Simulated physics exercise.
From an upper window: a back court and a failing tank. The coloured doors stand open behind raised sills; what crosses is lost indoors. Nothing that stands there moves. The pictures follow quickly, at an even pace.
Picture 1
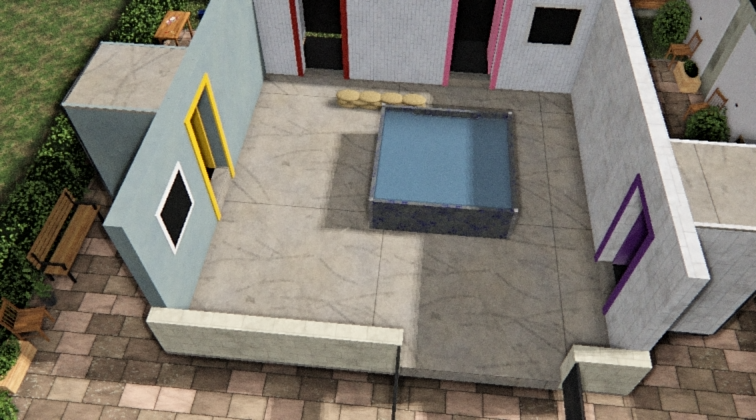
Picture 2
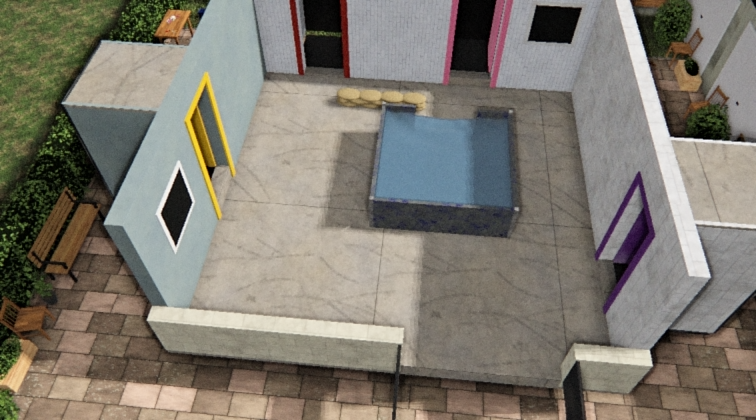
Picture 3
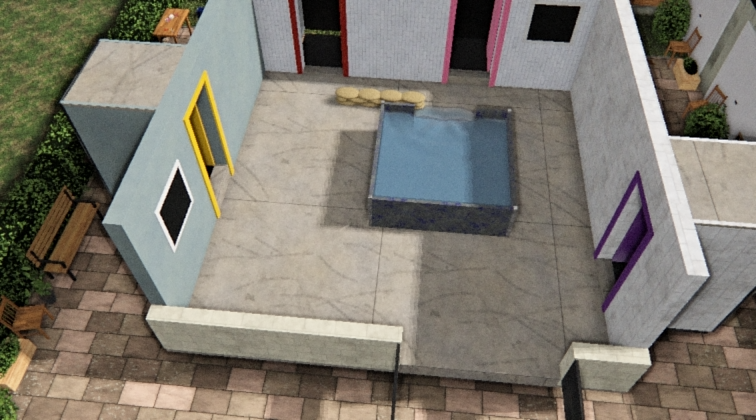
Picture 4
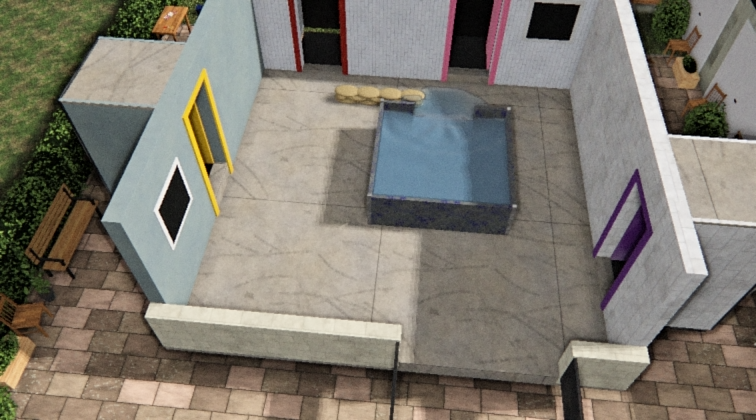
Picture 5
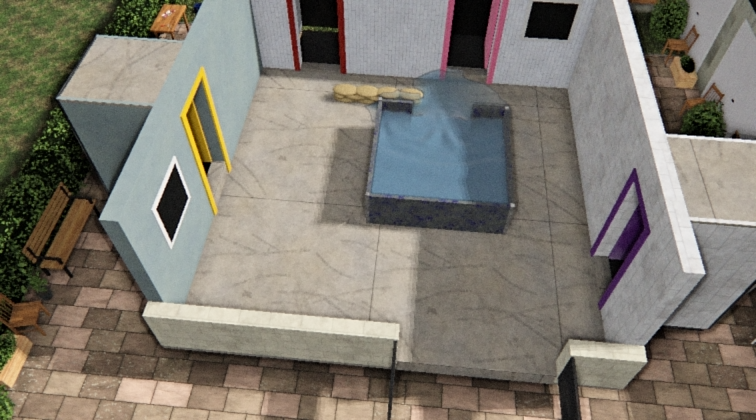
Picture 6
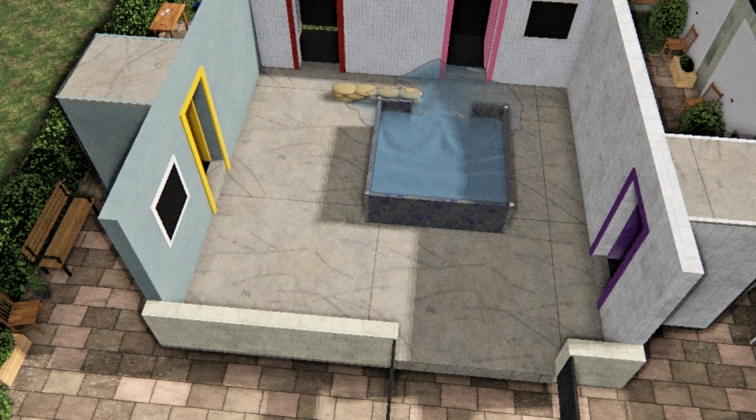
Water pours through a gap in the tank's far side and spreads across the court.
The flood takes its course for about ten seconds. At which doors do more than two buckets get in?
The pink door takes more than that; the yellow door stays under that; the red door takes more than that; the purple door stays under that.
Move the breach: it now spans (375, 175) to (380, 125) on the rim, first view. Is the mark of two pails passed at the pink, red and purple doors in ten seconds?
In short: The pink one lets less in, the red one takes more, the purple one goes over.
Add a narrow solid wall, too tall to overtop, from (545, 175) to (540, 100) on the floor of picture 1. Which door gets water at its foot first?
It is the pink-painted one.
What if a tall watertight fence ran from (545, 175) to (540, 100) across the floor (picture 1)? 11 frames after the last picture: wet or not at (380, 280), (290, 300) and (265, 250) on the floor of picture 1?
In that order: No water, not flooded, clear.
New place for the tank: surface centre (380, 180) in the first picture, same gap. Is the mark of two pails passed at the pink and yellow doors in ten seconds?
The pink door is under, the yellow door holds.
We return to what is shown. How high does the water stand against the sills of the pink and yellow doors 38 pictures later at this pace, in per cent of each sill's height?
Roughly 100 per cent, then 20 per cent.
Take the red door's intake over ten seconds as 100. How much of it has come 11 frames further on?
I make it 0 per cent.
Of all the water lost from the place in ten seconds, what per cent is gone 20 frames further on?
Close to 35 %.
A moment on, water covers 20 % of the floor; the pink door over two buckets in, the yellow door not reached, the red door wet at the sill, nothing in, the purple door not reached.
Next, water covers 30 % of the floor; the pink door far over two buckets in, the yellow door not reached, the red door wet at the sill, nothing in, the purple door not reached.
Then, water covers 45 % of the floor; the pink door far over two buckets in, the yellow door wet at the sill, nothing in, the red door under two buckets in, the purple door wet at the sill, nothing in.
Later, water covers 80 % of the floor; the pink door far over two buckets in, the yellow door wet at the sill, nothing in, the red door over two buckets in, the purple door wet at the sill, nothing in.
In the end, water covers 95 % of the floor; the pink door far over two buckets in, the yellow door wet at the sill, nothing in, the red door over two buckets in, the purple door under two buckets in.
